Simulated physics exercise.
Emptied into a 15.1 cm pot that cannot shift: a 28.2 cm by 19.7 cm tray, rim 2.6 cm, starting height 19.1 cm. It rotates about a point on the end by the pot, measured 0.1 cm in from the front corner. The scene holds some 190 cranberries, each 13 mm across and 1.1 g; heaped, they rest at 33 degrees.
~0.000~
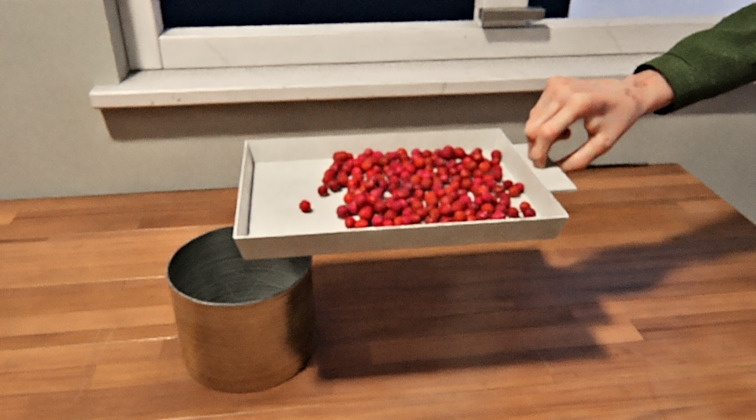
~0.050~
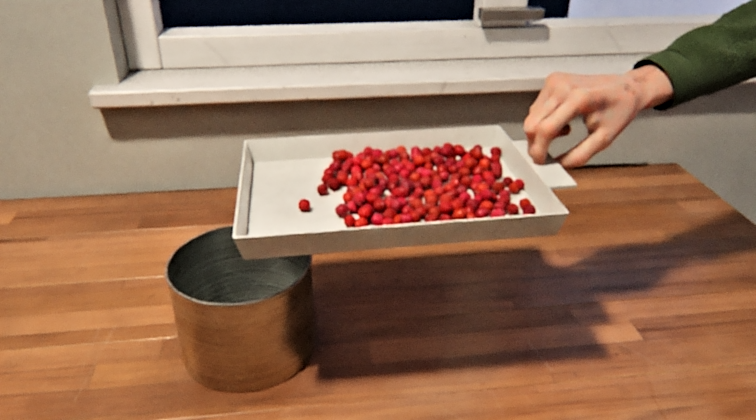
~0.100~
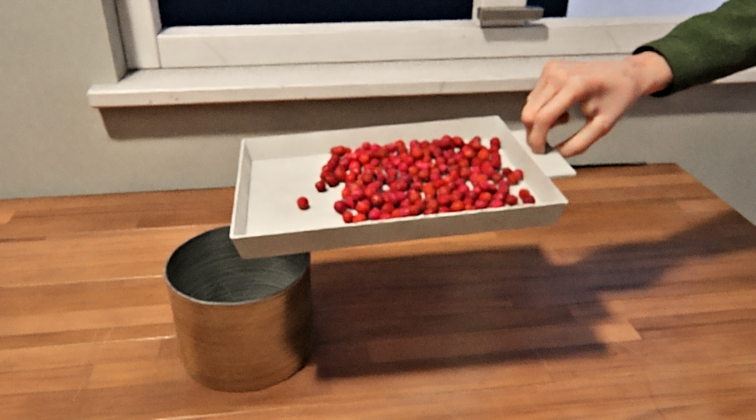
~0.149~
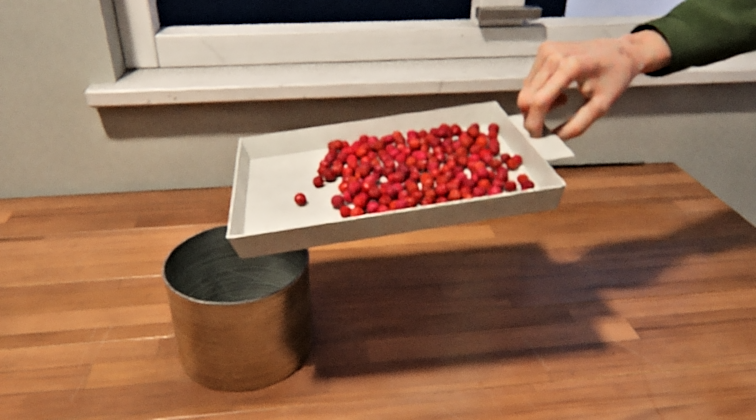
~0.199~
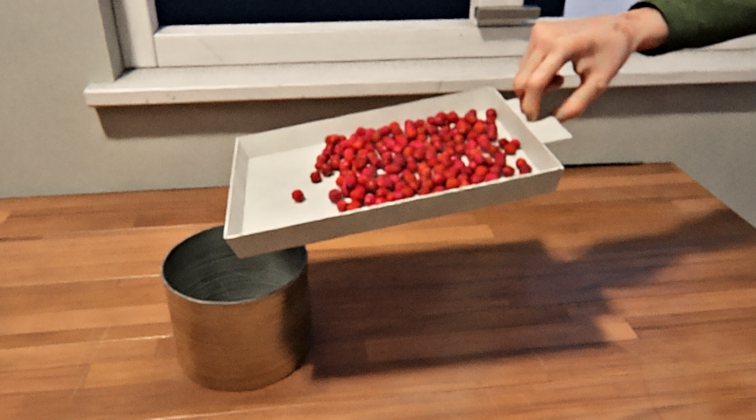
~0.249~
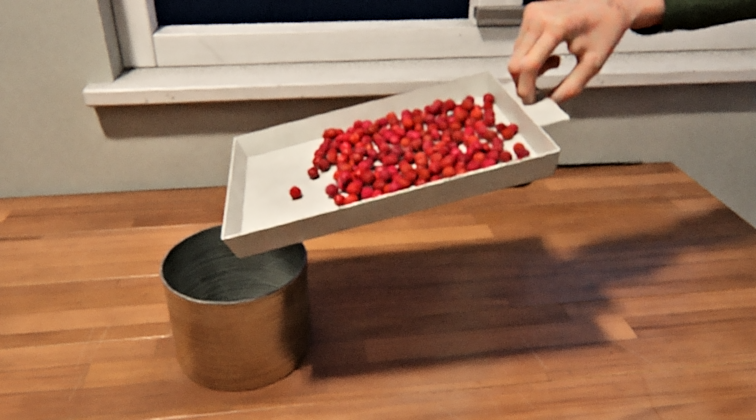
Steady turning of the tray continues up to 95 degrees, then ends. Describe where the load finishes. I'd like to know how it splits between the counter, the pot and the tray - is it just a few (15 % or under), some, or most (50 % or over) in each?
Counter: Most; pot: Some; left on the tray: Just a few.
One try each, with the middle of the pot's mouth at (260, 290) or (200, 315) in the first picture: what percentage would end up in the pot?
Close to 20 in a hundred, then close to 50 in a hundred.
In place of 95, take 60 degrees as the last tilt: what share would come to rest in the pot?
Then about 5 per cent.
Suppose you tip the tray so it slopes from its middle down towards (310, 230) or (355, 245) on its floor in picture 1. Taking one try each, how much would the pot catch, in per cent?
Near 0 and 0 per cent, in that order.
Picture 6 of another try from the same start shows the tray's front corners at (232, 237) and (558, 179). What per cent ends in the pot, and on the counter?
Final per cent - pot 0, counter 100.
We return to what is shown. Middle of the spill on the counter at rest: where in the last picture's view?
Near (119, 395).
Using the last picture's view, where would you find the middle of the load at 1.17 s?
Approximately (235, 159) in the last view.
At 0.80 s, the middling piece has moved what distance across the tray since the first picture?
I'd say close to 11 centimetres.
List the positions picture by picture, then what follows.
In the first frame, tray tilt 0 degrees, front corners at (242, 234) and (560, 214); middle of the pieces at (418, 189); pot at (240, 260).
In the second frame, tray tilt 1 degrees, front corners at (241, 234) and (560, 210); middle of the pieces at (418, 187).
In the third frame, tray tilt 3 degrees, front corners at (238, 233) and (559, 199); middle of the pieces at (416, 181).
In the fourth frame, tray tilt 6 degrees, front corners at (235, 233) and (557, 183), lowest corner left front; middle of the pieces at (414, 171).
In the fifth frame, tray tilt 10 degrees, front corners at (232, 233) and (554, 166), lowest corner left front; middle of the pieces at (411, 161).
In the sixth frame, tray tilt 13 degrees, front corners at (229, 233) and (551, 149), lowest corner left front; middle of the pieces at (408, 152); pot at (235, 259). The tray's pace is about 70 degrees a second.
After 0.80 s, tilt 52 degrees; the tray holds 100 %, the pot 0 %.
After 1.17 s, tilt 78 degrees; the tray holds 95 %, the pot 5 %.
Then, at 1.63 s, tilt 95 degrees; the tray holds 25 %, the pot 20 %.
At rest (2.6 s), counter 65 %, pot 35 %, tray 0 %.
